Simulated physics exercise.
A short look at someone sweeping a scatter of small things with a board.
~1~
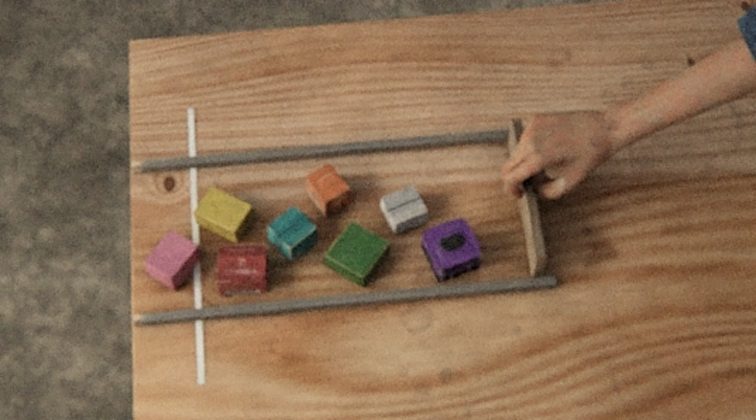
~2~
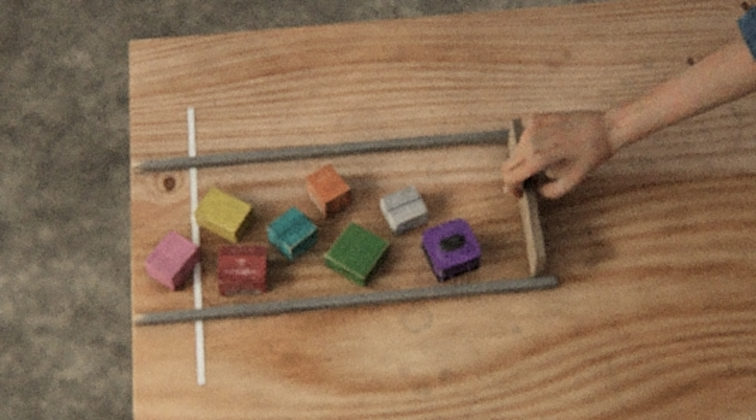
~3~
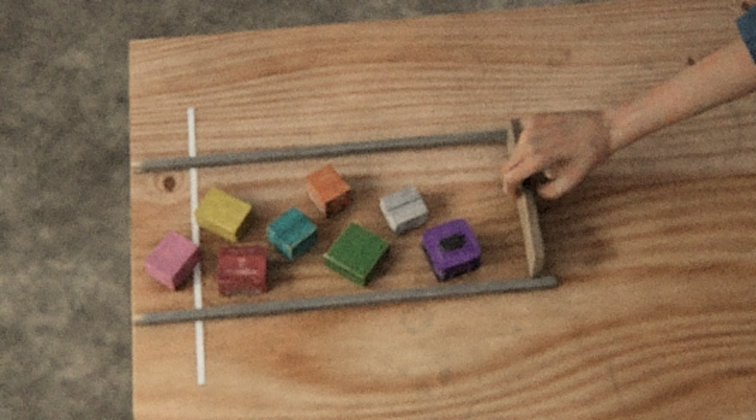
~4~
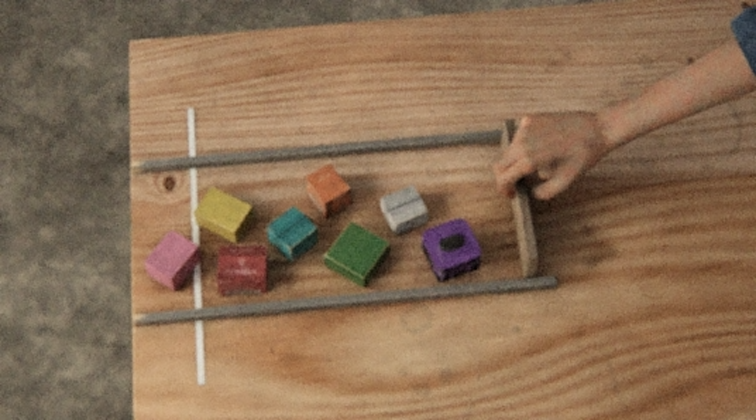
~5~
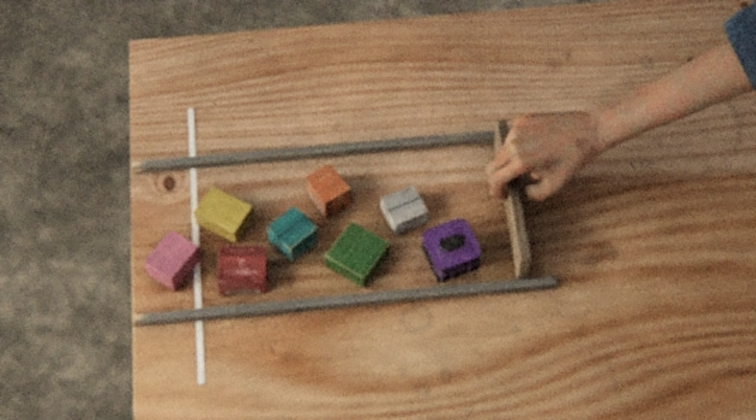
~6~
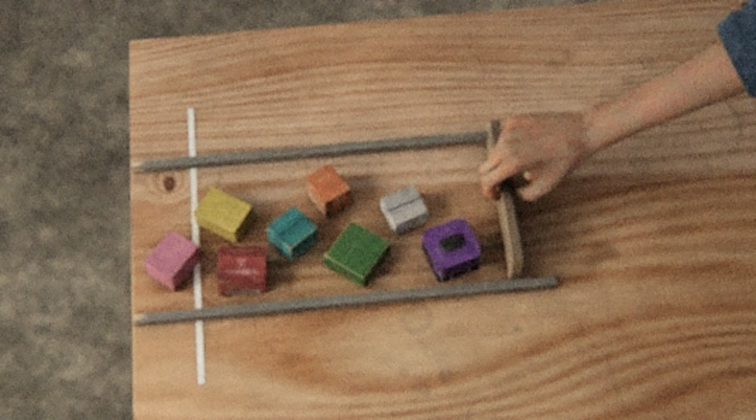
A hand gripping a wooden board rests at the right end of two grey rails, then slides the board a short way left toward a purple block. The board does not reach it, and the scattered pink, yellow, red, orange, turquoise, green, white and purple blocks all stay still.
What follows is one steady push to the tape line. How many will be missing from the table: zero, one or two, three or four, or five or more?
Outcome: The number that fall off is three or four.
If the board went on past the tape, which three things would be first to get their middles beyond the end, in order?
The order is the red box, then the pink block, then the green block.
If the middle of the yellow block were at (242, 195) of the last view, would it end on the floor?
It survives.
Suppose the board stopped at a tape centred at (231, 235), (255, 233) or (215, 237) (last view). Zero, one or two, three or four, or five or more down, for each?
One after another: 1 or 2; zero; either one or two.
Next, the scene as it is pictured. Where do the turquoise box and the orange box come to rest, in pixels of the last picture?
The turquoise box stops around (138, 236); the orange box around (174, 182).
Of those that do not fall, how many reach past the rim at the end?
2 of them.
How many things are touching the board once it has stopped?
The number is 3.
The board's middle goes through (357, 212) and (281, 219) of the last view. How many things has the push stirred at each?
By then 7, and 8.
Soon after, none off yet; pink block at rest near (173, 260); yellow block at rest near (224, 215); red box at rest near (241, 270).
At rest, the number that fall off is three or four; fallen, green block, red box and pink block.
